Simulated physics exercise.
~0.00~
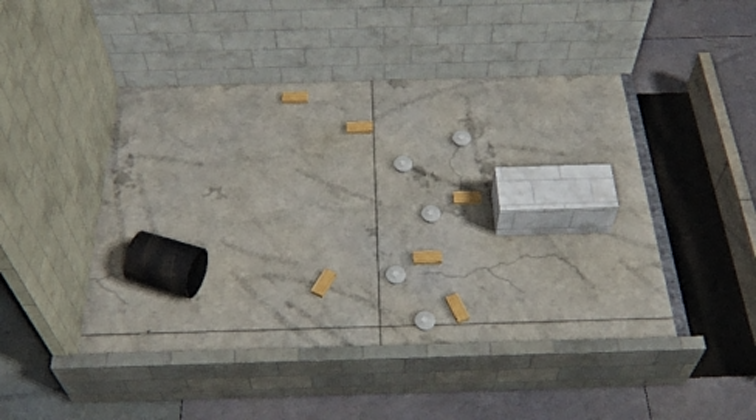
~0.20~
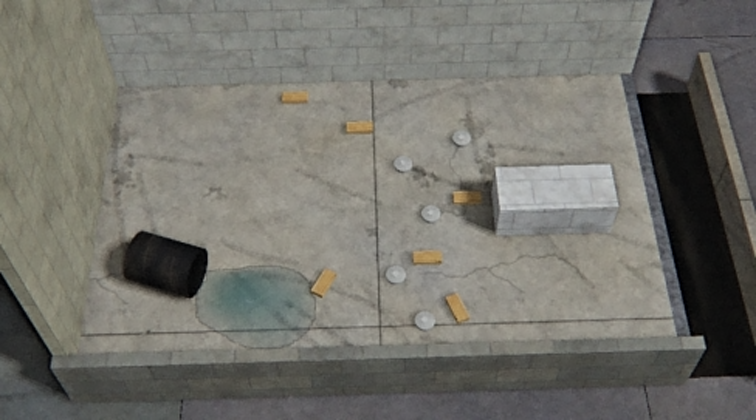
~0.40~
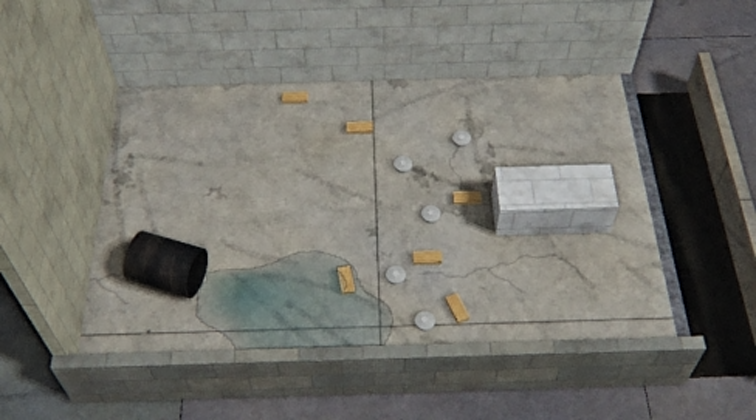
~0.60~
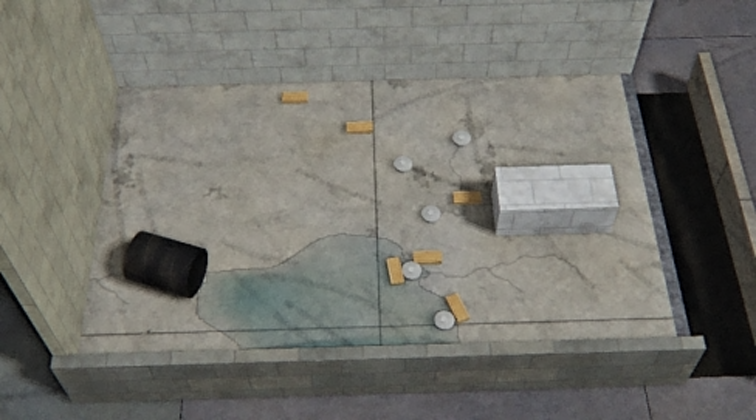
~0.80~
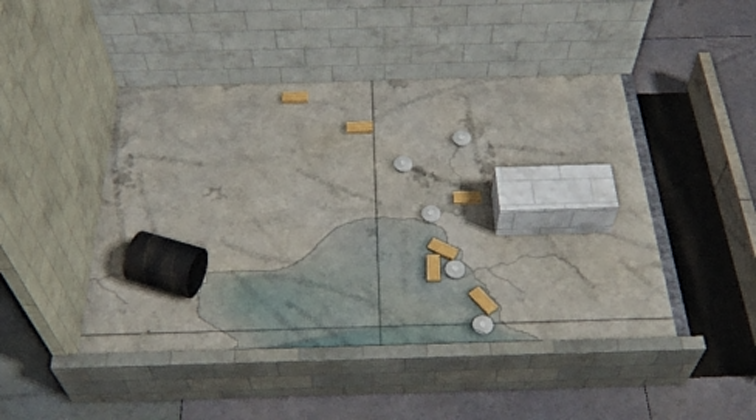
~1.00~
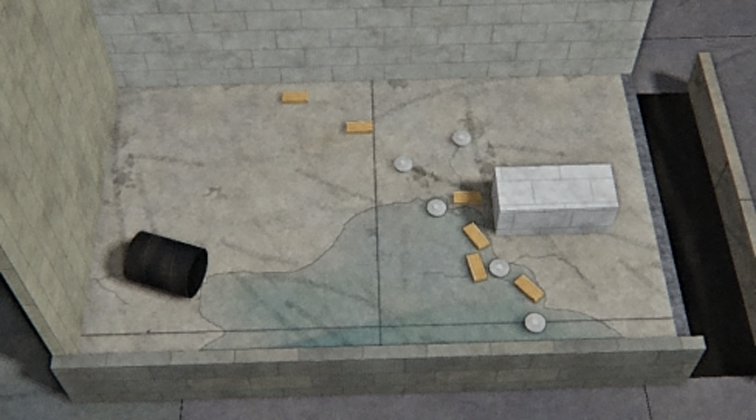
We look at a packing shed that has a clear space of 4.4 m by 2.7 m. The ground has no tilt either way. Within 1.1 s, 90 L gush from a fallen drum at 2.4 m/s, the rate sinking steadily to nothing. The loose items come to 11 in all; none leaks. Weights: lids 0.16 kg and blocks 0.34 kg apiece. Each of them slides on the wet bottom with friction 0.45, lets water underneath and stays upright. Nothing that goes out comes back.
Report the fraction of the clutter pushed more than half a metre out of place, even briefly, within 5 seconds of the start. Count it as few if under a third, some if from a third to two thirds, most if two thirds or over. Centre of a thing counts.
Some.
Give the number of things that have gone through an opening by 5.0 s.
Count: 4.
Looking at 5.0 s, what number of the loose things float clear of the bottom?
Count: 0.
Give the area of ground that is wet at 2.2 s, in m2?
My estimate is roughly 3.0 m2.
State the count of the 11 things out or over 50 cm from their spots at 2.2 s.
By my reckoning, 6.
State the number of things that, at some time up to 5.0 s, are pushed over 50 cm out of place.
I count 6.
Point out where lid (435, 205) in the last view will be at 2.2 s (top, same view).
Estimated pixel: Around (433, 157).
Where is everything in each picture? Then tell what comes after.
A block at (324, 282) rests on the ground; a lid at (425, 320) rests on the ground; water covers 0.0 m2; 0 of 11 have shifted, in the first frame.
A block at (324, 282) rests on the ground; a lid at (425, 320), on the bottom; water covers 0.5 m2; 0 of 11 have shifted, in the second frame.
A block at (346, 279) rests on the ground, 17 cm from its start; a lid at (425, 320), on the bottom; water covers 1.0 m2; 1 of 11 have shifted, in the third frame.
A block at (395, 270), on the bottom, 55 cm from its start; a lid at (444, 320) rests on the ground, 14 cm from its start; 1.5 m2 under water; 3 of 11 have shifted, in the fourth frame.
A block at (434, 267) floats, 85 cm from its start; a lid at (483, 325) floats, 43 cm from its start; water covers 2.0 m2; 5 of 11 have shifted, in the fifth frame.
A block at (477, 266) floats, 117 cm from its start; a lid at (535, 323) floats, 81 cm from its start; 2.5 m2 under water; 6 of 11 have shifted, in the sixth frame.
After 1.4 s 5 of 11 are over 50 cm from their spots; 4 afloat.
After 2.2 s 6 of 11 are over 50 cm from their spots; 0 afloat.
After 3.5 s 6 of 11 are over 50 cm from their spots; 0 afloat.
After 5.0 s 6 of 11 are over 50 cm from their spots, and 6 have been at some point; 0 afloat.
